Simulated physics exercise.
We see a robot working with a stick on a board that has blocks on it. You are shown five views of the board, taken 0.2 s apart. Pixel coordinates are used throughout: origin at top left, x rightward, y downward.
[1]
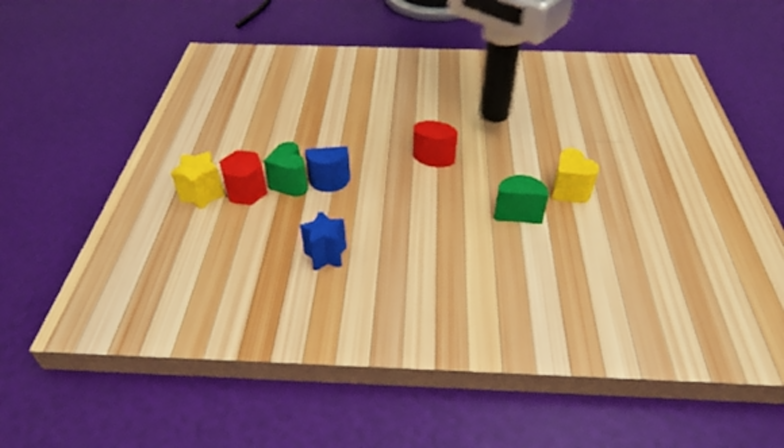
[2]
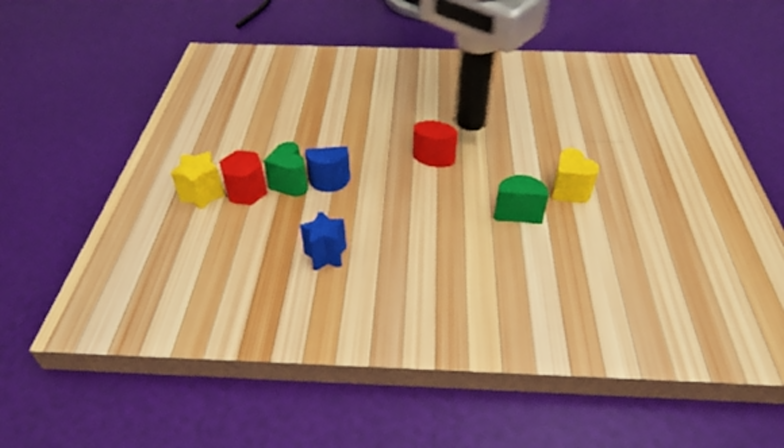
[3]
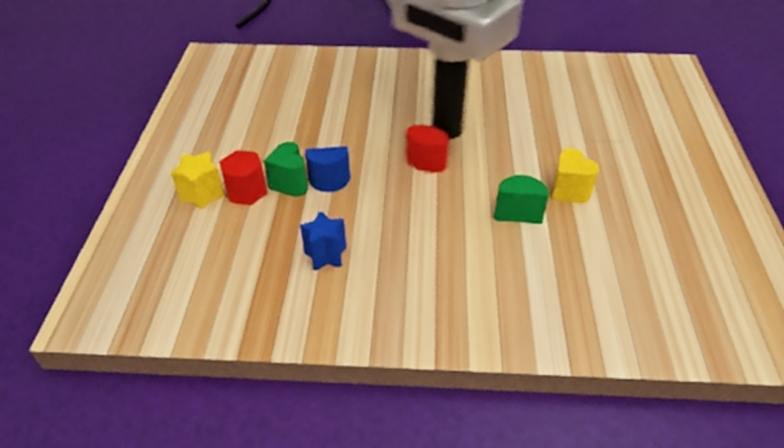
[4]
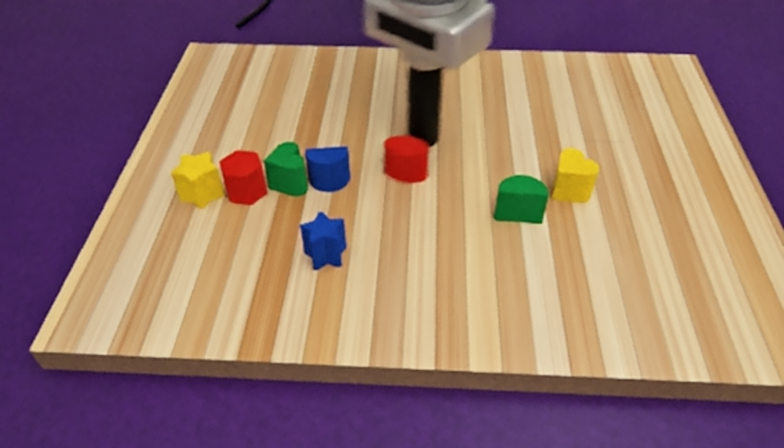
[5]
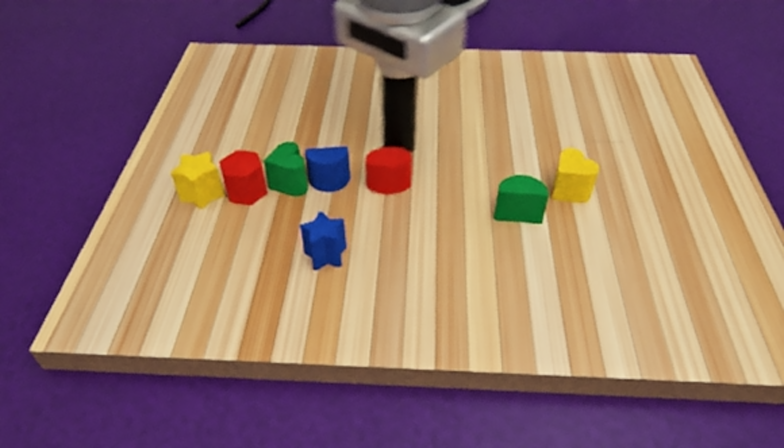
In this clip, a robot arm's black stick moves left across a striped wooden board to a red block, then pushes it left and slightly toward the viewer, nearer the blue half-round block, while the other colored blocks stay still.
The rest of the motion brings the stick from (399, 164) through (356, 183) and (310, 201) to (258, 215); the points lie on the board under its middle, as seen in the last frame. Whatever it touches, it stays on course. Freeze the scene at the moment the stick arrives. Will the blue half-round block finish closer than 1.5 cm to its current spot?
Answer: No.
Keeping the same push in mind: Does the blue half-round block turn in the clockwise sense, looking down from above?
Final answer: Yes.
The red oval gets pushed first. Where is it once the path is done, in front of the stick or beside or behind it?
It is off to the side or behind.
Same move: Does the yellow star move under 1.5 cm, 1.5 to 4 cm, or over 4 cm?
The block winds up 1.5 to 4 cm from where it is now.
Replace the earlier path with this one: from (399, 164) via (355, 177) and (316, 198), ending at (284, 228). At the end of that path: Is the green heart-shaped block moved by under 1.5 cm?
No, that is not how it ends up.
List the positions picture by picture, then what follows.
In the first picture, stick's lower end at (494, 114); yellow star at (194, 165); red hexagon at (240, 162); green heart-shaped block at (286, 155); blue half-round block at (327, 154); red oval at (436, 129).
In the second picture, stick at (471, 122); blocks still.
In the third picture, stick at (447, 130); red oval at (428, 134).
In the fourth picture, stick at (423, 138); red oval at (406, 144).
In the fifth picture, stick at (399, 147); yellow star at (194, 165); red hexagon at (240, 162); green heart-shaped block at (286, 155); blue half-round block at (327, 154); red oval at (389, 156).
The first path, step by step. One third of the way, stick at (354, 165); red hexagon at (236, 162); green heart-shaped block at (279, 156), turned 15° clockwise; blue half-round block at (315, 157); red oval at (377, 170), turned 30° anticlockwise.
Two thirds of the way, stick at (307, 183); yellow star at (169, 166); red hexagon at (208, 156), turned 25° anticlockwise; green heart-shaped block at (243, 160), turned 80° clockwise; blue half-round block at (266, 173); red oval at (377, 170), turned 30° anticlockwise.
At the end, stick at (254, 197); yellow star at (157, 166), turned 15° anticlockwise; red hexagon at (193, 149), turned 25° anticlockwise; green heart-shaped block at (226, 159), turned 110° clockwise; blue half-round block at (214, 181), turned 20° clockwise; red oval at (377, 170), turned 30° anticlockwise.
